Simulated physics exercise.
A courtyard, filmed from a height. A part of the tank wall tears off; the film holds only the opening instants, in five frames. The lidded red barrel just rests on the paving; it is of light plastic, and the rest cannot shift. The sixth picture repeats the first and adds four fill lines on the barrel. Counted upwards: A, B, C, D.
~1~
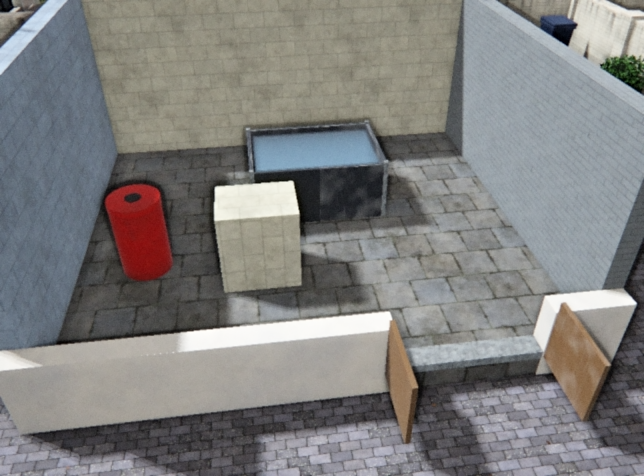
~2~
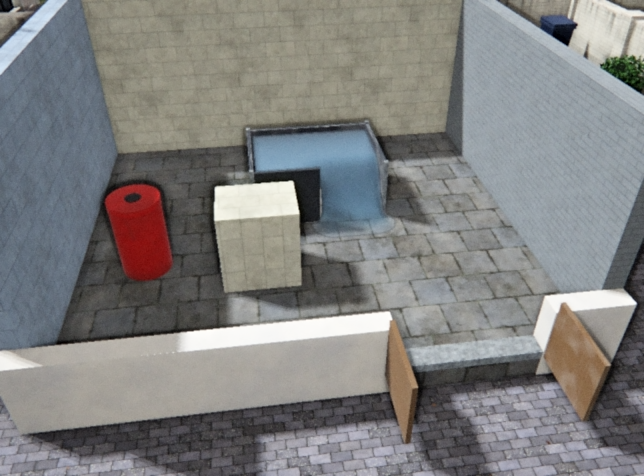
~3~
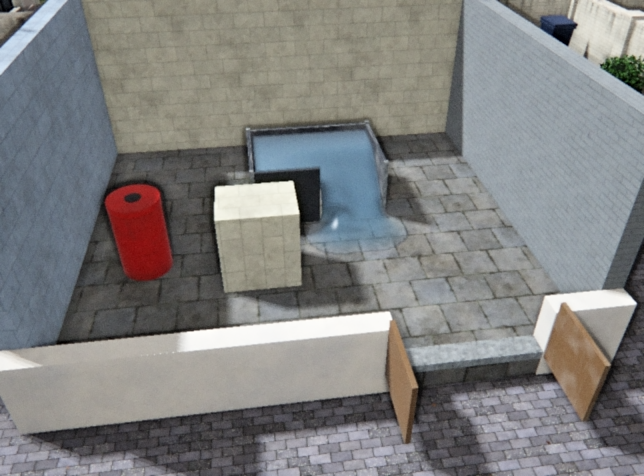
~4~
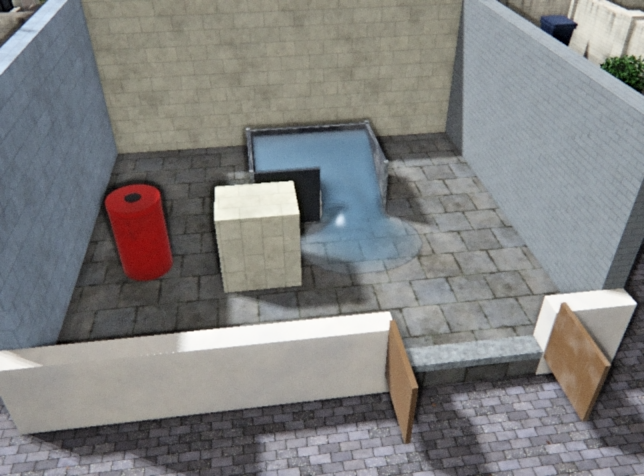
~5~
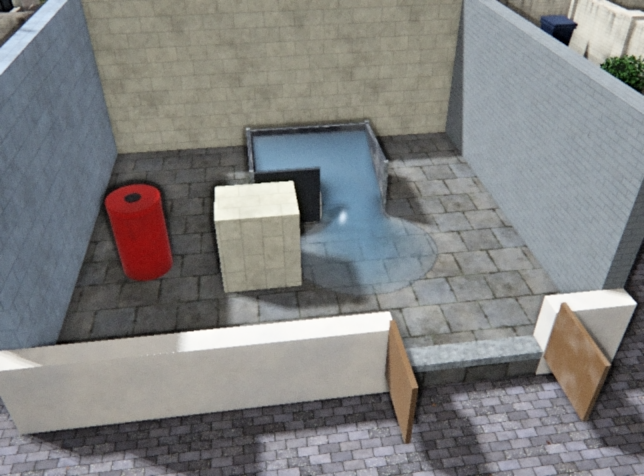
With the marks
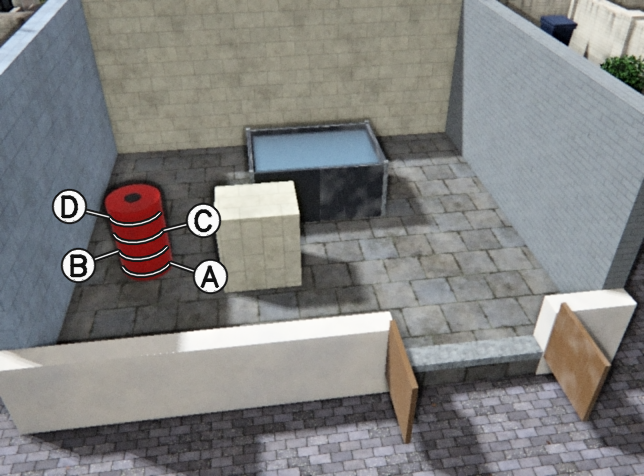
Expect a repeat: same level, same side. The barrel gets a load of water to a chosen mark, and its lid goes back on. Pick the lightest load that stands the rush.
Line A.
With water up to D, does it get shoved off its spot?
No, that is safe.
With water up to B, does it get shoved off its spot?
No, not at all.
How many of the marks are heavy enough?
All four.
On the marked copy, A at (144, 275); B at (140, 259); C at (136, 242); D at (132, 224); from the bottom up A, B, C, D.
If A is chosen, it does not move.
If B is chosen, it does not move.
If C is chosen, it does not move.
If D is chosen, it does not move.
